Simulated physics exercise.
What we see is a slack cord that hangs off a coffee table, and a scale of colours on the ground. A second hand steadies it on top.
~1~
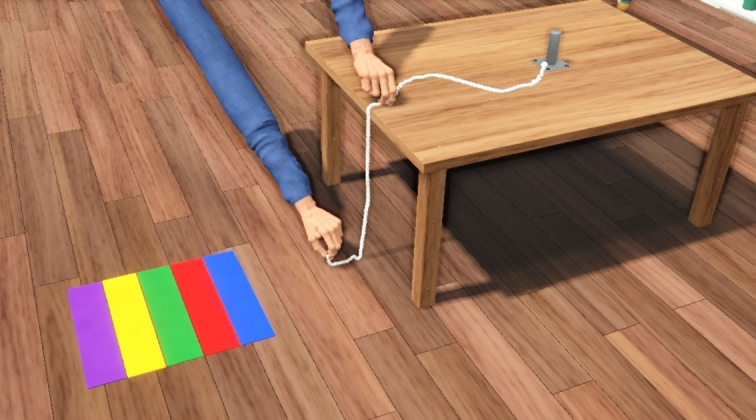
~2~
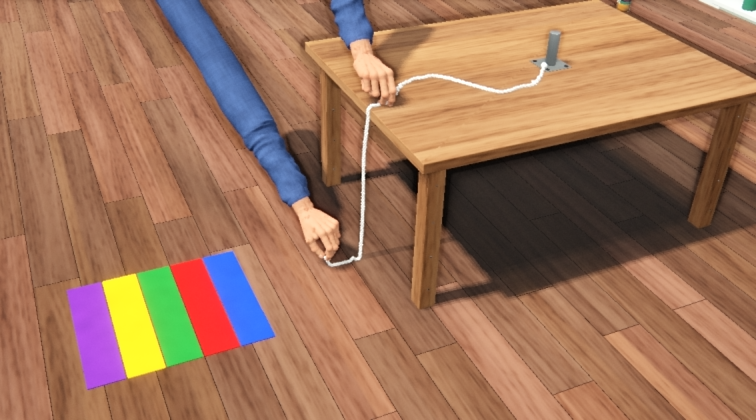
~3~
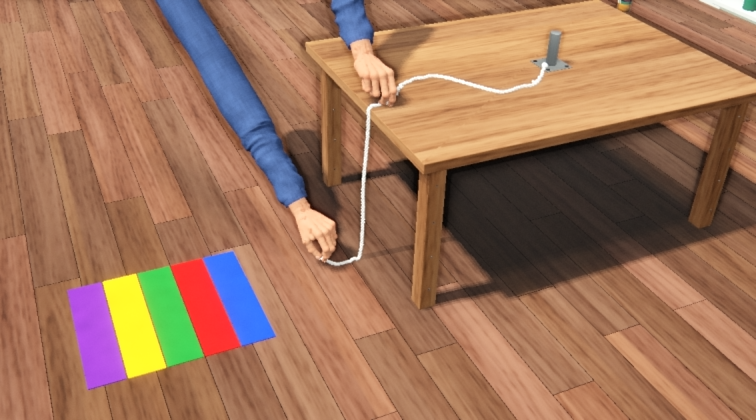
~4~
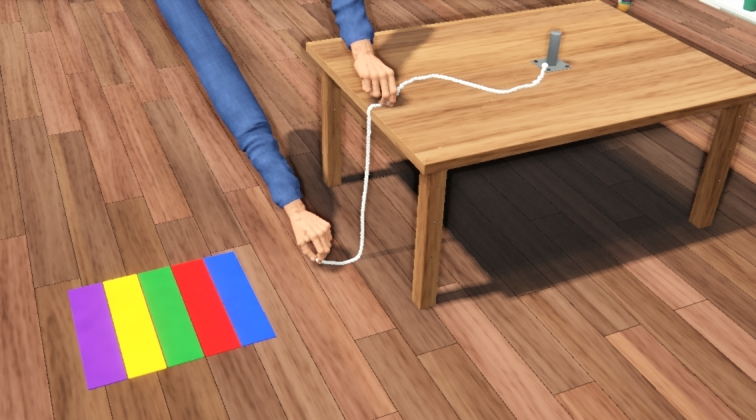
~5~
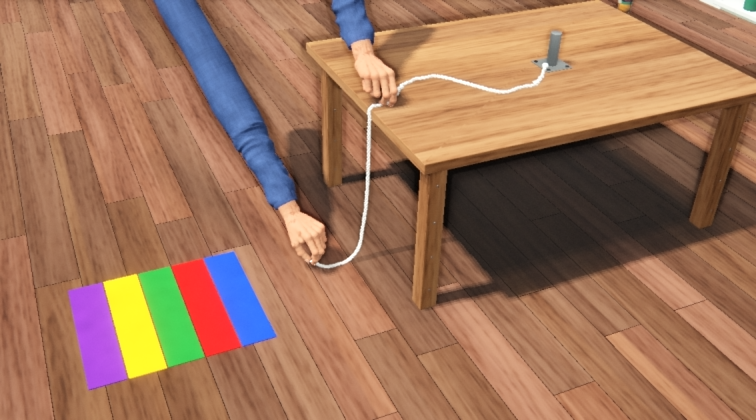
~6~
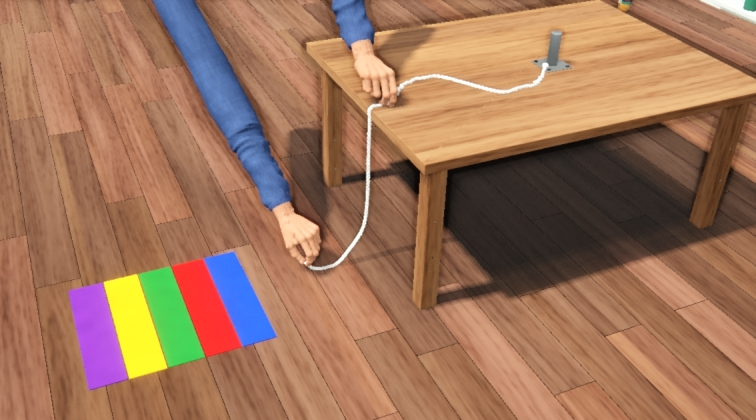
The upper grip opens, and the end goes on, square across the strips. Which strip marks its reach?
The end stops over the yellow strip.
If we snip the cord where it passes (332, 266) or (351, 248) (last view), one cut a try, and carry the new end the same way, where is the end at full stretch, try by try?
In that order: (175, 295) and (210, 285).
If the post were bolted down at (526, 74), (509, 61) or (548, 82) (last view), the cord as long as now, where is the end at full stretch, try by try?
About (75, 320), (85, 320) and (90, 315).
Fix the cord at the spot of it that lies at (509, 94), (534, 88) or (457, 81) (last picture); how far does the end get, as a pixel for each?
Try by try, around (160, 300), (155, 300) and (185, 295).
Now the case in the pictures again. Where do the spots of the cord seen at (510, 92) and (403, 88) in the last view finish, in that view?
At (470, 81), then (357, 114).
A little later, end near (191, 292); over red.
Next, end near (151, 302); over green.
When it is tight, end near (126, 308); over yellow. It gets as far as the yellow strip.
